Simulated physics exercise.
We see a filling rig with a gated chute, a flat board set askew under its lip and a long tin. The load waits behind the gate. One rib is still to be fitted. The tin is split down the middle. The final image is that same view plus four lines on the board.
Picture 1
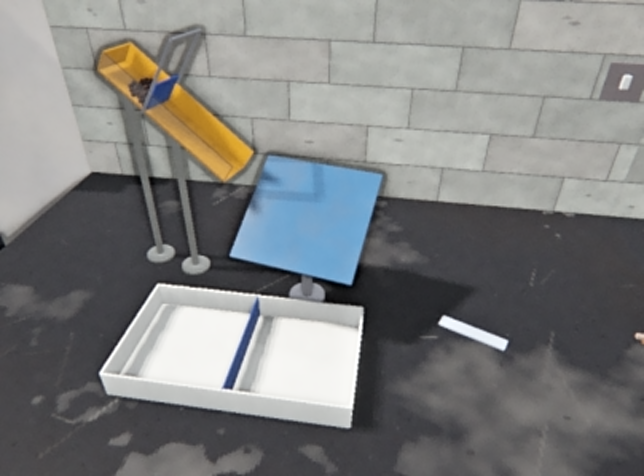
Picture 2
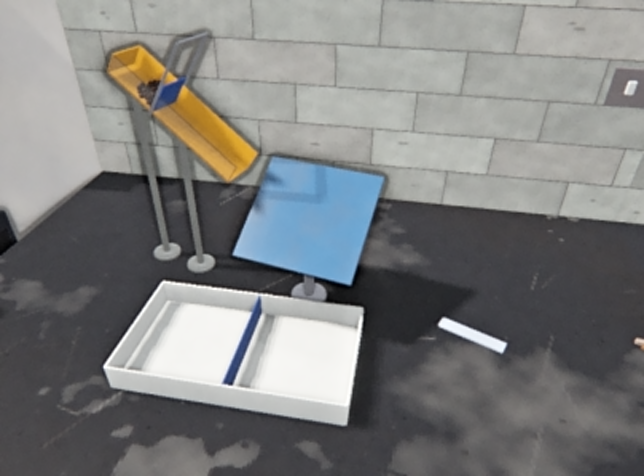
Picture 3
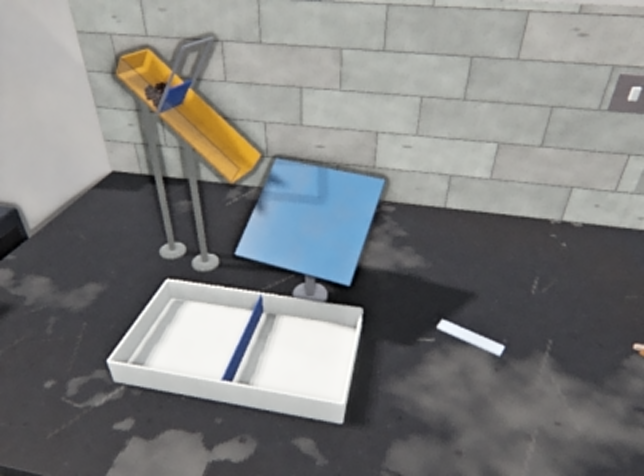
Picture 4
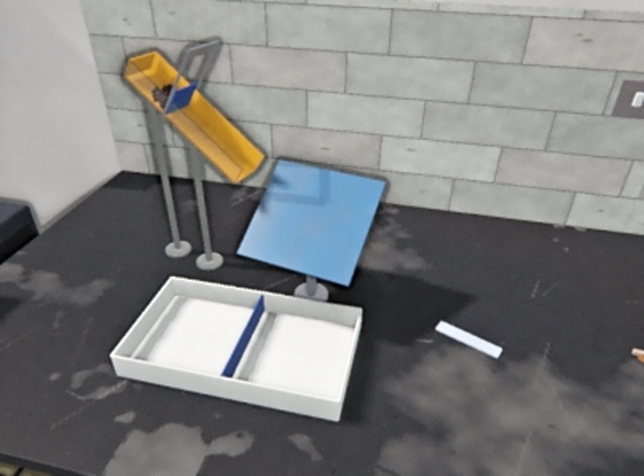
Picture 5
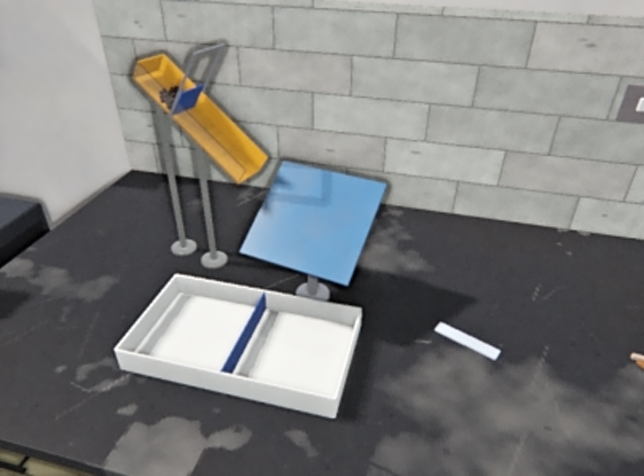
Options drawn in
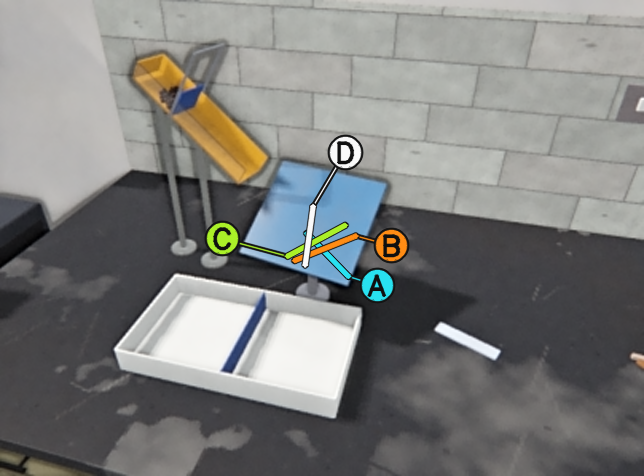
On a dark countertop, an orange chute, blue board and divided white tray stay still as the view shifts slightly.
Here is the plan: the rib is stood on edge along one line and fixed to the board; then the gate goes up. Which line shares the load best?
C.
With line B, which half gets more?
The right half.
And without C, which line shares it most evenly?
B it is.
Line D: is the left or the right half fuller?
Right.
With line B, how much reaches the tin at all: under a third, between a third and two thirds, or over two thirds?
Line B gives over two thirds.
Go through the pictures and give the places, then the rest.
In the first frame, load behind the gate at (148, 92), chocolate balls; lip of the chute at (234, 174), sloping gently.
In the second frame, middle of the board at (309, 216), tilted fairly steeply; middle of its low edge at (289, 269); of its high edge at (327, 166).
In the third frame, front corners of the tin at (108, 361) and (343, 403); front end of its middle wall at (221, 382); gate still shut at (179, 88).
In the fourth frame, middle of the load at (170, 98); lip at (245, 177).
In the fifth frame, middle of the load at (176, 99); lip at (249, 177).
On the marked copy, line A from (306, 233) to (348, 276); line B from (355, 236) to (294, 260); line C from (345, 225) to (287, 256); line D from (313, 206) to (305, 265).
With A, of what is caught, a small part in the left half, nearly all in the right.
With B, of what is caught, about a third in the left half, about two thirds in the right.
With C, of what is caught, about half in the left half, about half in the right.
With D, of what is caught, a small part in the left half, nearly all in the right.
